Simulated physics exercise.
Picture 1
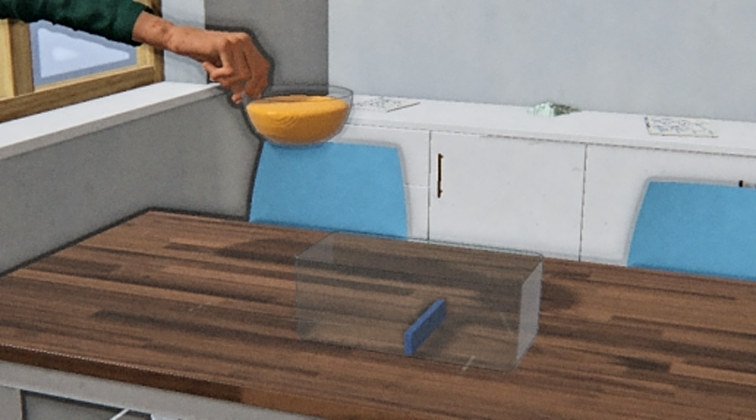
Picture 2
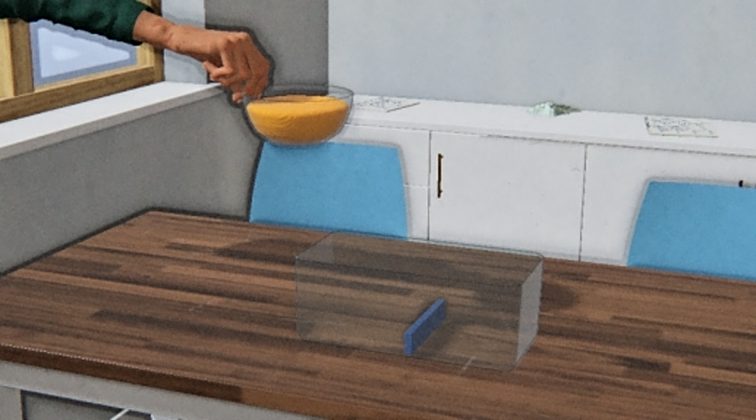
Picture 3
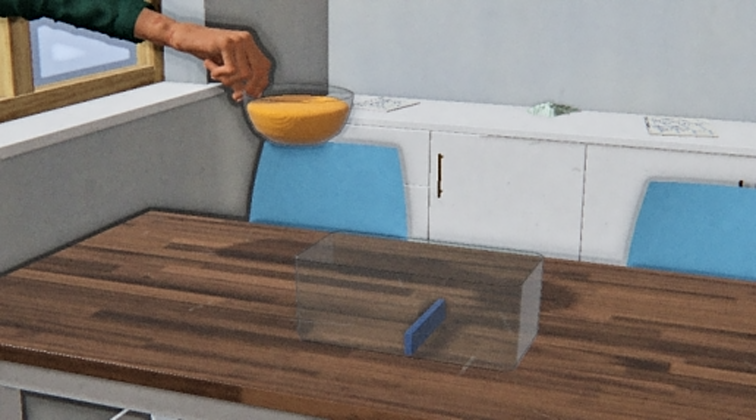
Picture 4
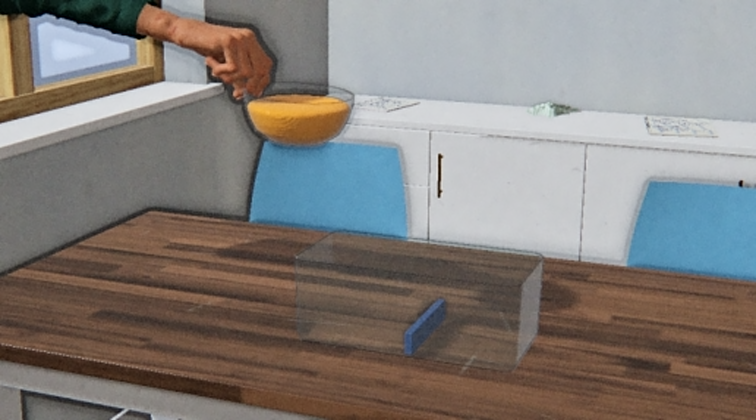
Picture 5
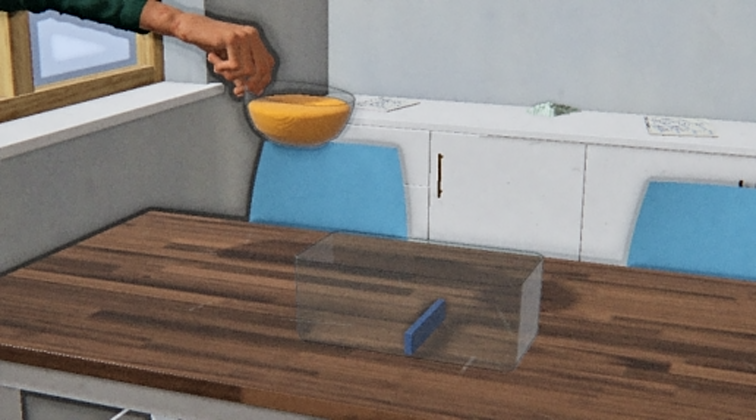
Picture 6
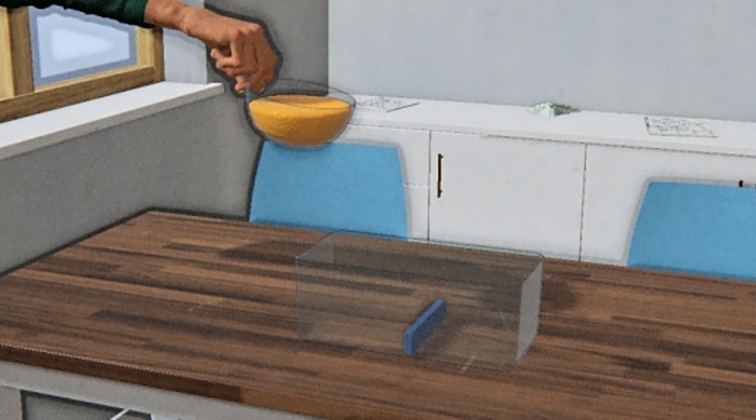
A hand holds a glass bowl of orange juice and slowly tilts it slightly right.
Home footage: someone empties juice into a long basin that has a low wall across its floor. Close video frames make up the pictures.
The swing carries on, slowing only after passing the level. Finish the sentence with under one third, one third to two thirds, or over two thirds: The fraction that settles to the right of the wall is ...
The fraction that settles to the right of the wall is under one third.
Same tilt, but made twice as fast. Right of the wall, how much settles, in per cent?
About 20 per cent would end up there.
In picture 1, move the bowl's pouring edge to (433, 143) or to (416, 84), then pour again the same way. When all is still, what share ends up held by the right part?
Start one gives close to 90 percent, start two close to 85 percent.
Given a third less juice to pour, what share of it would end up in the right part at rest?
I'd put it at some 10 %.
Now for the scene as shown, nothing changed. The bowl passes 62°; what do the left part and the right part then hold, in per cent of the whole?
Left: Roughly 5 %; right: Roughly 0 %.
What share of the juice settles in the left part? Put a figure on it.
90 %.
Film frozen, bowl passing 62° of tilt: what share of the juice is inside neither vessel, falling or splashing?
Roughly 40 %.
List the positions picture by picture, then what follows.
In the first picture, it leans 0°; its right rim is at (348, 97); the juice meets the walls at (254, 101) and (347, 108); the long basin's rim runs from (314, 245) to (533, 271); the wall's top is at (426, 317).
In the second picture, it leans 0°; its right rim is at (348, 98); the juice meets the walls at (254, 100) and (347, 108).
In the third picture, it leans 2°; its right rim is at (349, 99); the juice meets the walls at (255, 100) and (347, 108).
In the fourth picture, it leans 4°; its right rim is at (350, 101); the juice meets the walls at (255, 99) and (348, 109).
In the fifth picture, it leans 7°; its right rim is at (350, 104); the juice meets the walls at (255, 99) and (349, 110).
In the sixth picture, it leans 10°; its right rim is at (351, 108); the juice meets the walls at (257, 99) and (350, 110).
A moment on, the bowl is tipped part way and 51 per cent is still to pour, 7 is left of the wall and 0 right of it.
Next, the bowl is tipped on its side and 5 per cent is still to pour, 76 is left of the wall and 3 right of it.
Then the bowl is tipped on its side and 0 per cent is still to pour, 90 is left of the wall and 7 right of it.
Later the bowl is tipped on its side and 0 per cent is still to pour, 89 is left of the wall and 9 right of it.
At rest 89 per cent lies left of the wall, 9 right of it and 2 outside.
